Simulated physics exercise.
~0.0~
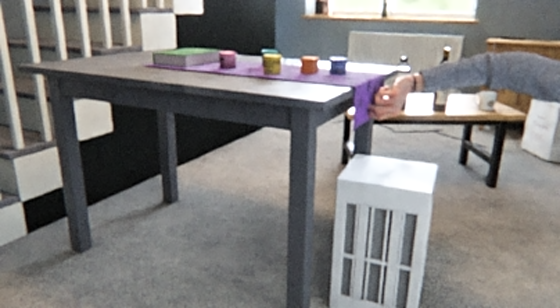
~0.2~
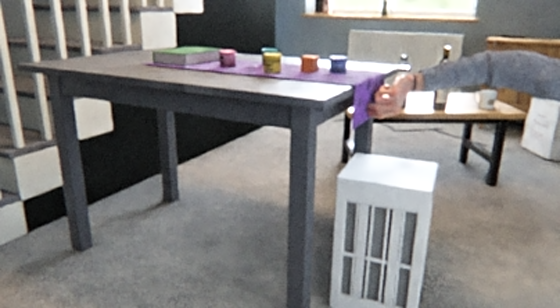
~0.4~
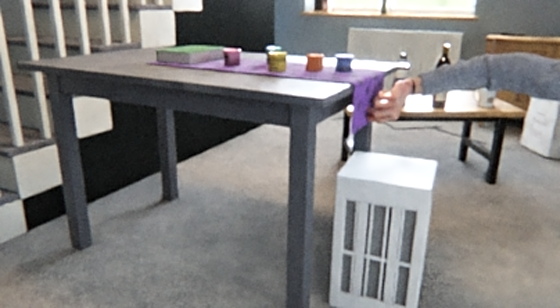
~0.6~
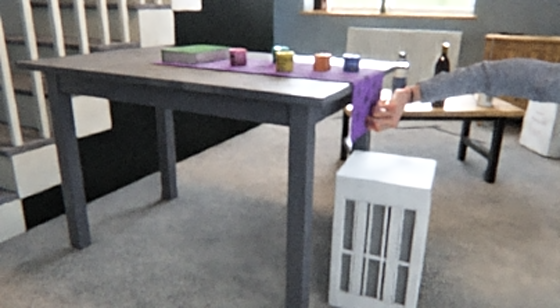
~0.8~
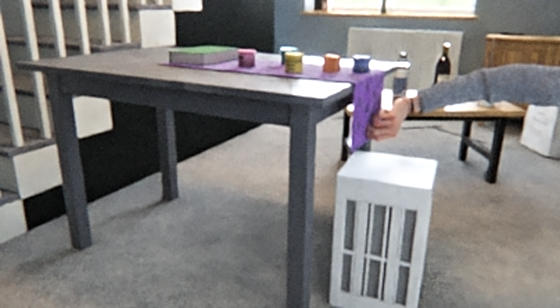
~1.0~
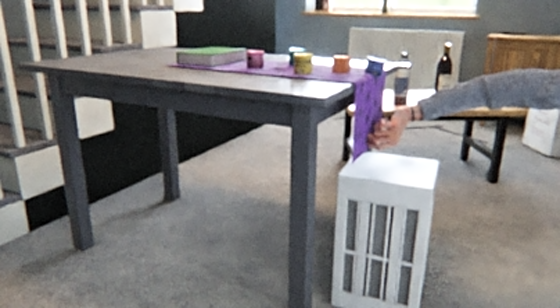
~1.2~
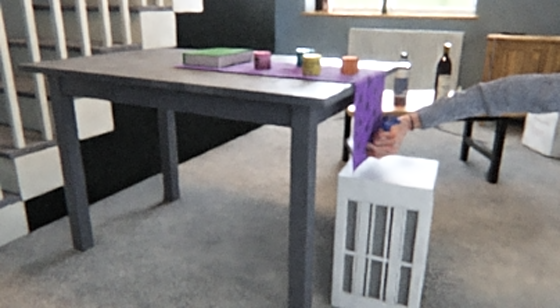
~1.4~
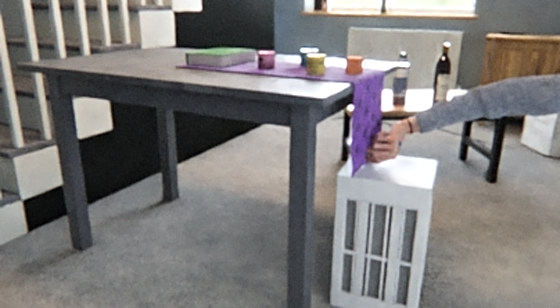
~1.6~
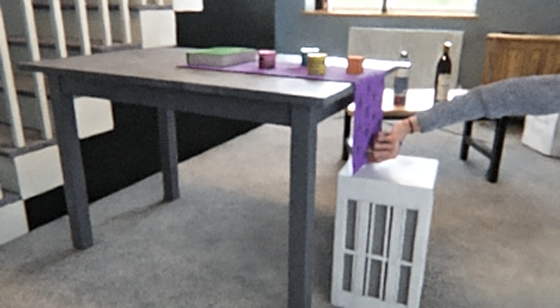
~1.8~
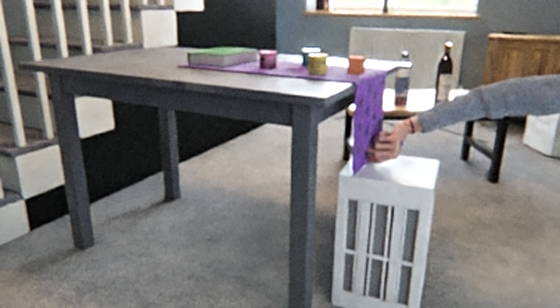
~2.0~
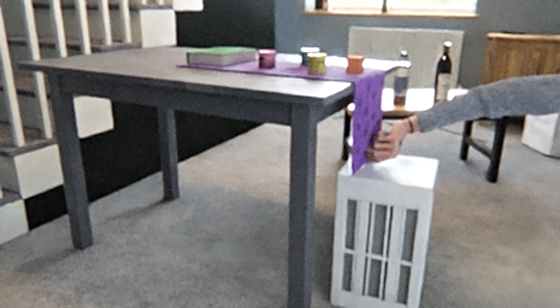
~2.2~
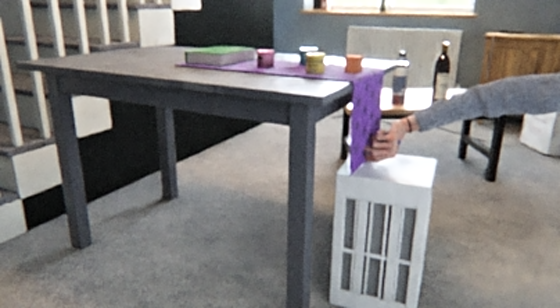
Hand slowly pulling a purple runner off a grey table until one blue pot drops and the hem reaches a white crate.
